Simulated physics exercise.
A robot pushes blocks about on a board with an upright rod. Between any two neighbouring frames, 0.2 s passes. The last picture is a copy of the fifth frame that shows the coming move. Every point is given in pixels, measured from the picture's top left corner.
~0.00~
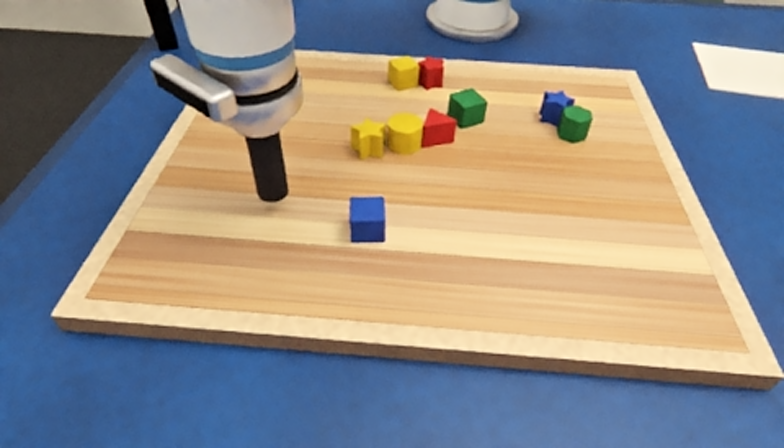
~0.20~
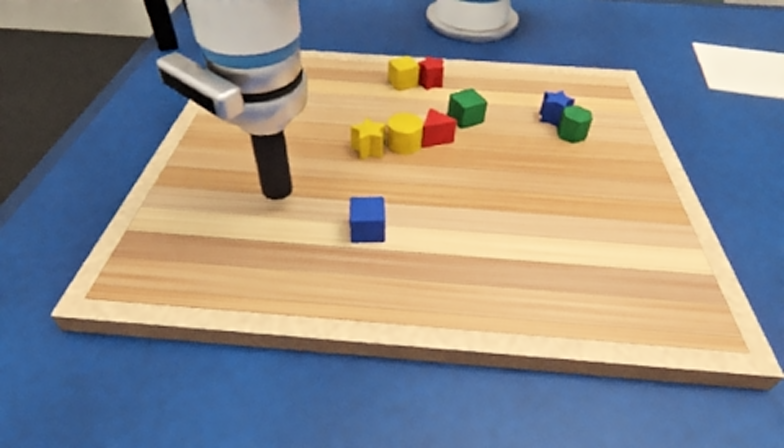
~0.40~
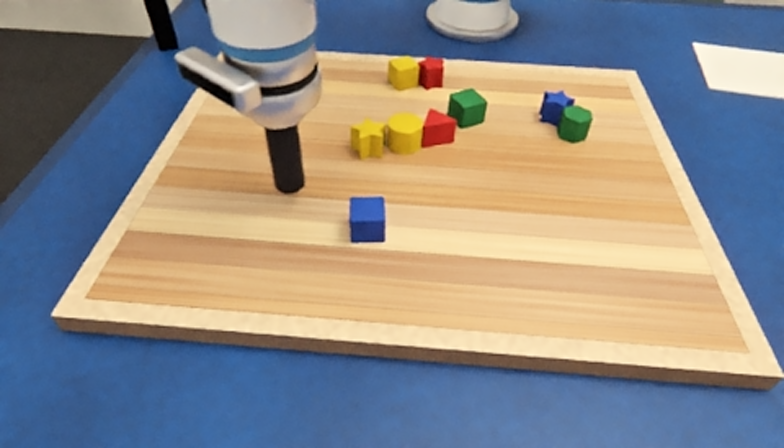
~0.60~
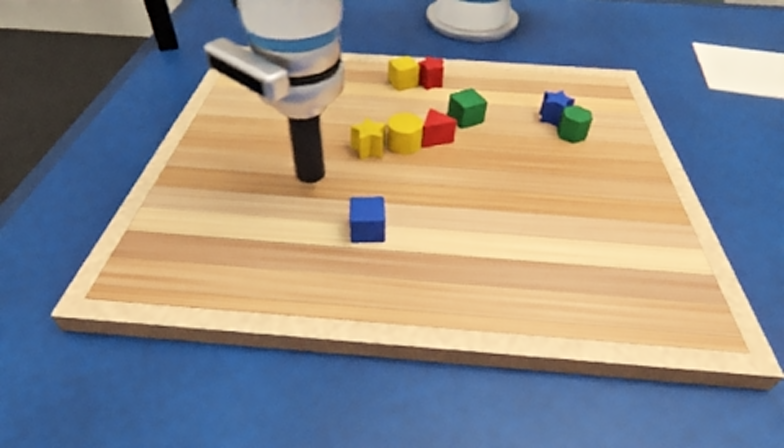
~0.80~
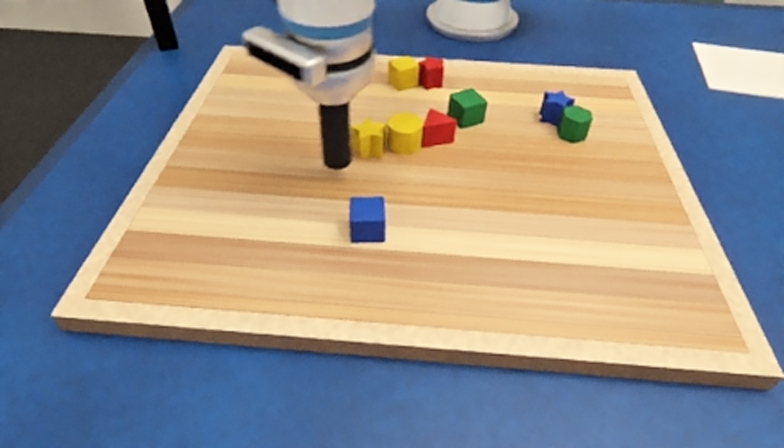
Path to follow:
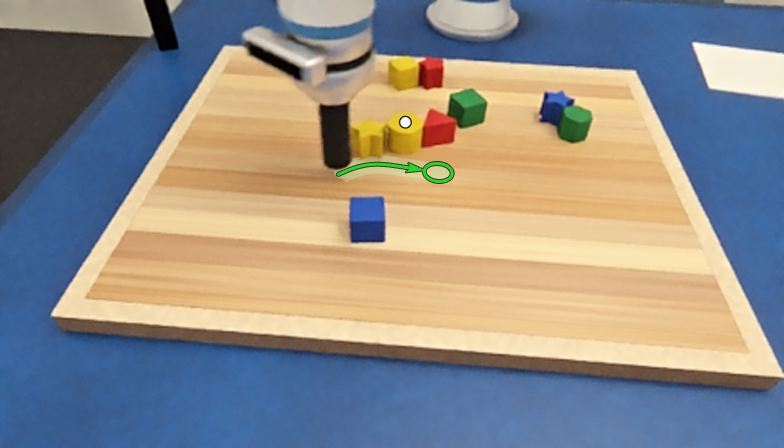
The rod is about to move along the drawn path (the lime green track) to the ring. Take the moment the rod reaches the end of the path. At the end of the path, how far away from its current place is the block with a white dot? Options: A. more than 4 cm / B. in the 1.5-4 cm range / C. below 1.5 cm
C: Below 1.5 cm.
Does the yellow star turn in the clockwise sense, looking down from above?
No, that is not how it ends up.
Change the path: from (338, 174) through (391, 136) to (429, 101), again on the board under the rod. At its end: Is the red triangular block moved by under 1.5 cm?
Going by the path, no.
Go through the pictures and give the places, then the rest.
Tip of the rod (273, 193), middles of tops, yellow star (369, 128), yellow circle (405, 122), in the first frame.
Rod (278, 190), nothing pushed, in the second frame.
Rod (290, 184), nothing pushed, in the third frame.
Rod (310, 174), nothing pushed, in the fourth frame.
Rod (337, 161), yellow star (369, 128), yellow circle (405, 122), in the fifth frame.
The line goes from (338, 174) over (370, 165) and (404, 167) to (438, 172); the dot is on the yellow circle.
What follows on the original path. One third of the way, rod (370, 151); yellow star (376, 123), turned 20° anticlockwise.
Two thirds of the way, rod (405, 154); yellow star (376, 123), turned 20° anticlockwise.
At the end, rod (440, 159); yellow star (376, 123), turned 20° anticlockwise; yellow circle unmoved.
